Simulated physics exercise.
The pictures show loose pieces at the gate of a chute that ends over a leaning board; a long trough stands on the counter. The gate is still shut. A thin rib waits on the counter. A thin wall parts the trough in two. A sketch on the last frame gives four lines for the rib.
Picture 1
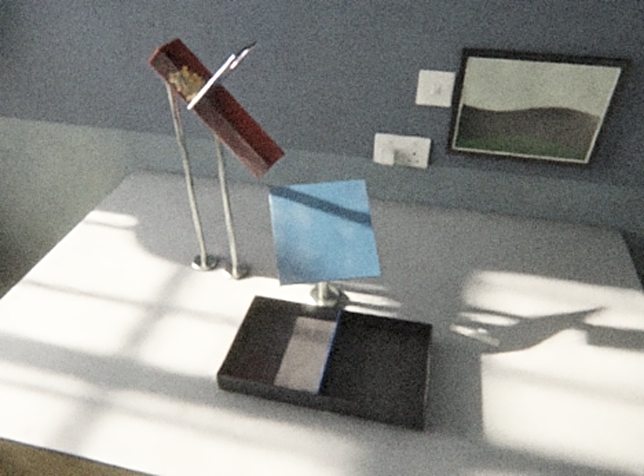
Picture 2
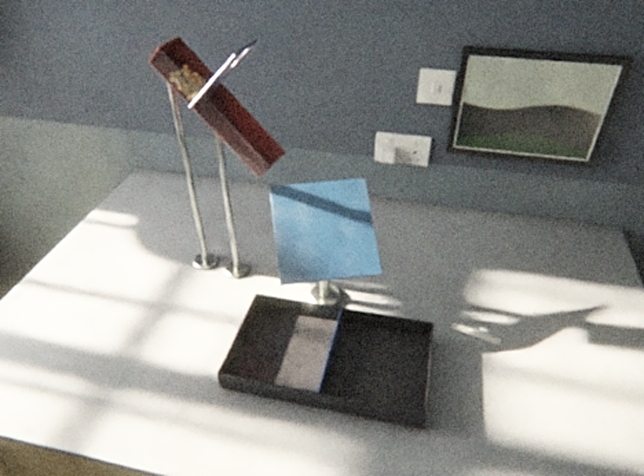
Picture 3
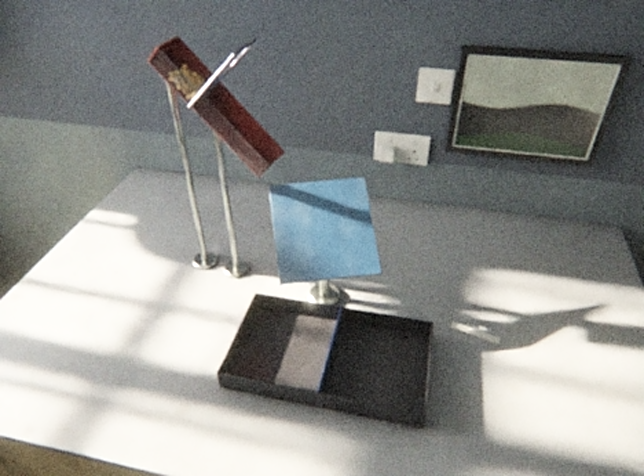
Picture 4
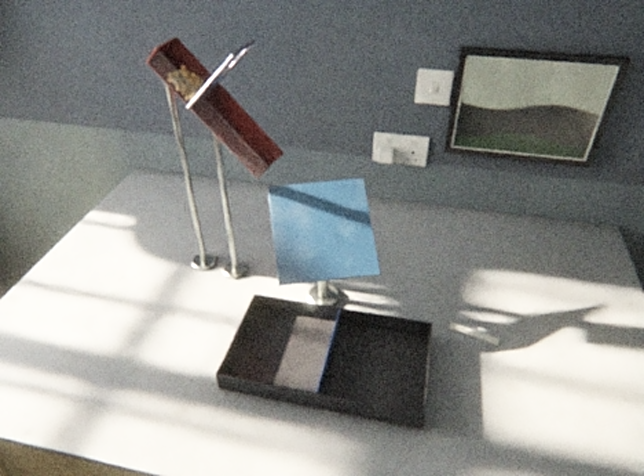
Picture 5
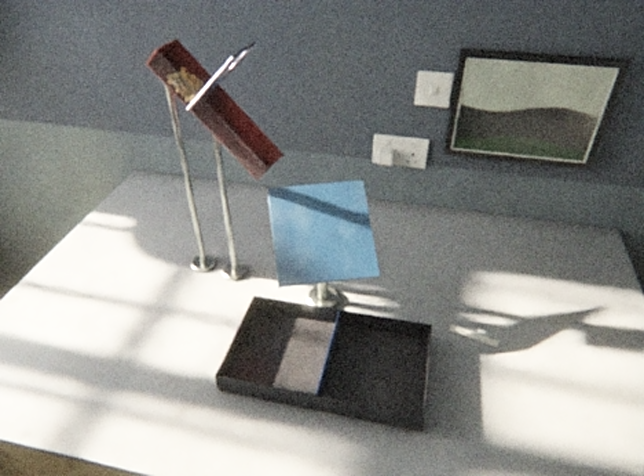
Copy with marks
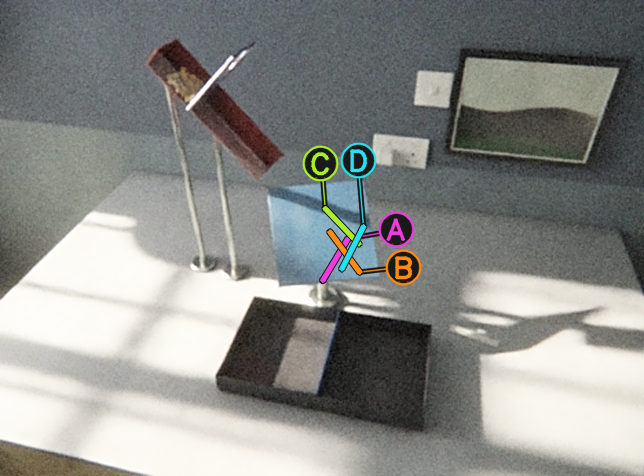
A dark red chute on two thin metal legs slants down to the right above a pale, sunlit counter, seen from above at an angle, against a blue-grey wall with a framed landscape and white sockets. Small tan pieces sit behind a pale gate near its upper end, with a tilted blue board and a dark, divided trough below. Nothing moves except a very slight camera jitter.
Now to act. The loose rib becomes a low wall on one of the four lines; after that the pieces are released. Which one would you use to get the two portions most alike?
Best: D.
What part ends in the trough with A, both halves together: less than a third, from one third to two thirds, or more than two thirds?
It is more than two thirds.
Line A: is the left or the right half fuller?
More lands on the left.
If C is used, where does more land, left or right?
The right half.
On the marked copy, line A from (347, 238) to (322, 280); line B from (329, 231) to (359, 272); line C from (325, 208) to (358, 243); line D from (363, 226) to (341, 268).
With A, of what is caught, nearly all in the left half, a small part in the right.
With B, of what is caught, a small part in the left half, most in the right.
With C, of what is caught, a small part in the left half, most in the right.
With D, of what is caught, about a third in the left half, about two thirds in the right.
